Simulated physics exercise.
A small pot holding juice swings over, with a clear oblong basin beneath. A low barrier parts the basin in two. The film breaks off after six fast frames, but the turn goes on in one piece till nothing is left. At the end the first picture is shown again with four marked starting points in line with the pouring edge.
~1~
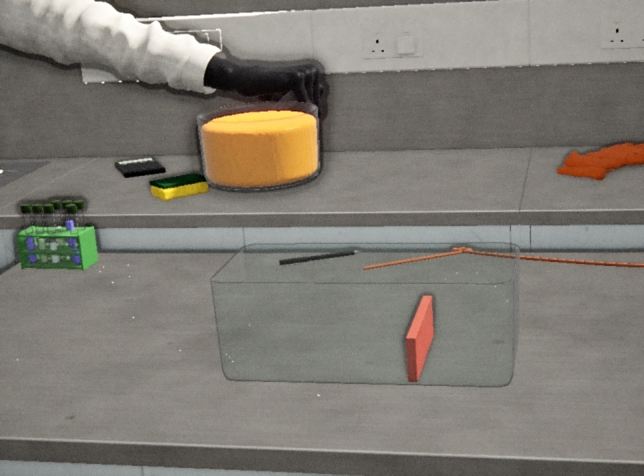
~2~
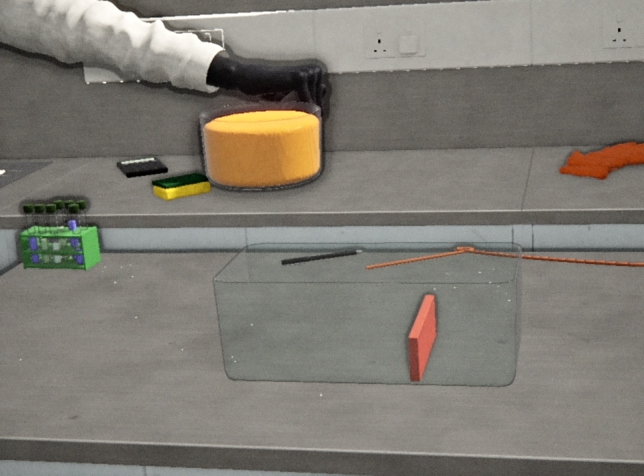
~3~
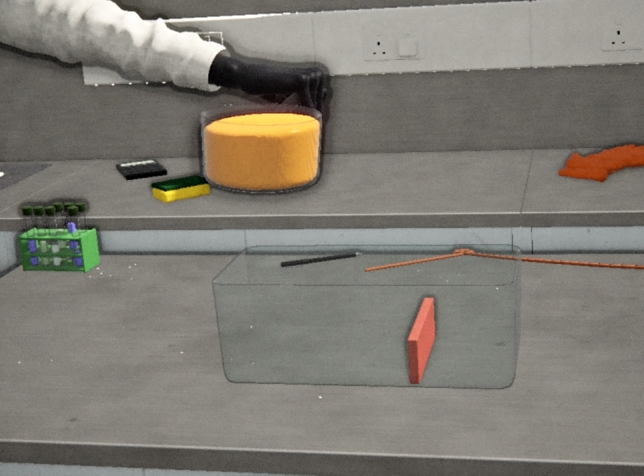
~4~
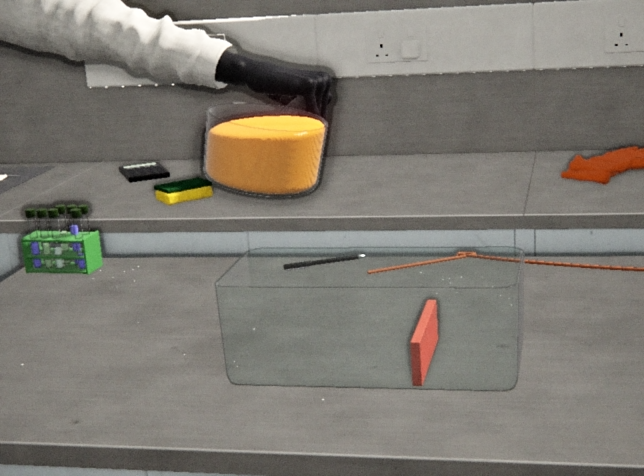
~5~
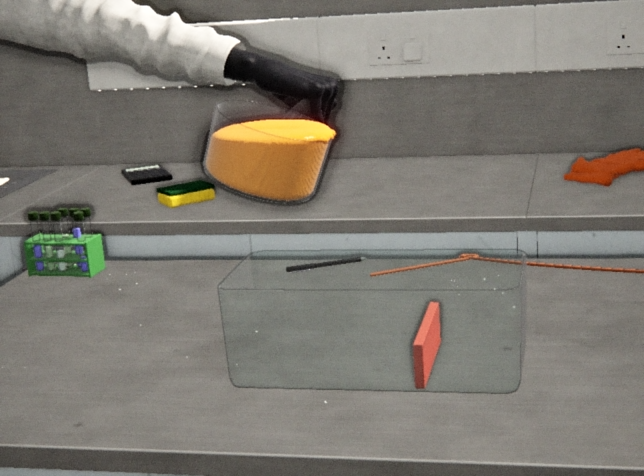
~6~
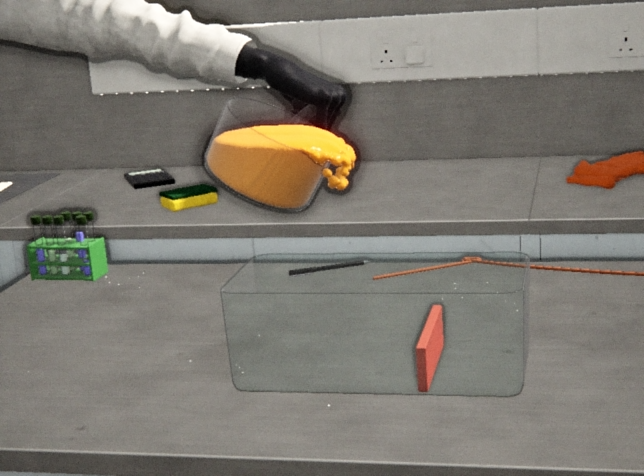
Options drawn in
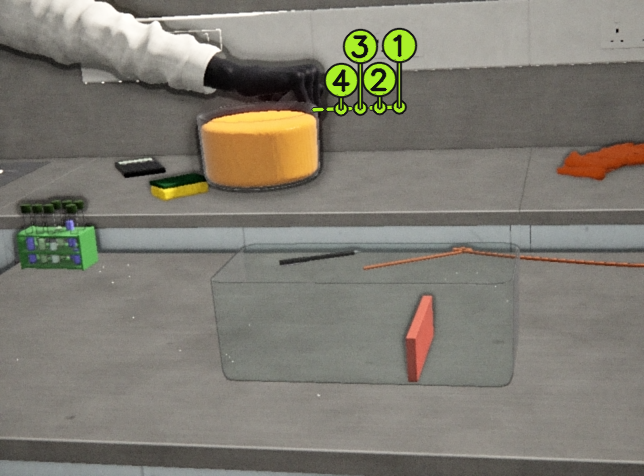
On a grey counter above a clear basin with a low red barrier, a black-gloved hand held a small pot of orange juice upright, then tilted it rightward until juice bulged over the lip.
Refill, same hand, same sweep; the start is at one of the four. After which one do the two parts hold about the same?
Spot 4 does it best.
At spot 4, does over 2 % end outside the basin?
No.
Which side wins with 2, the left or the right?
More ends on the right.
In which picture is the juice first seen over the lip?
Picture 5.
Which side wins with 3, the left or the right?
The right side.
In lime, 1 at (399, 107); 2 at (379, 107); 3 at (360, 108); 4 at (341, 108).
Choosing 1, about 12 % ends left of the wall and 87 % right of it.
Choosing 2, about 13 % ends left of the wall and 87 % right of it.
Choosing 3, about 28 % ends left of the wall and 71 % right of it.
Choosing 4, about 48 % ends left of the wall and 51 % right of it.
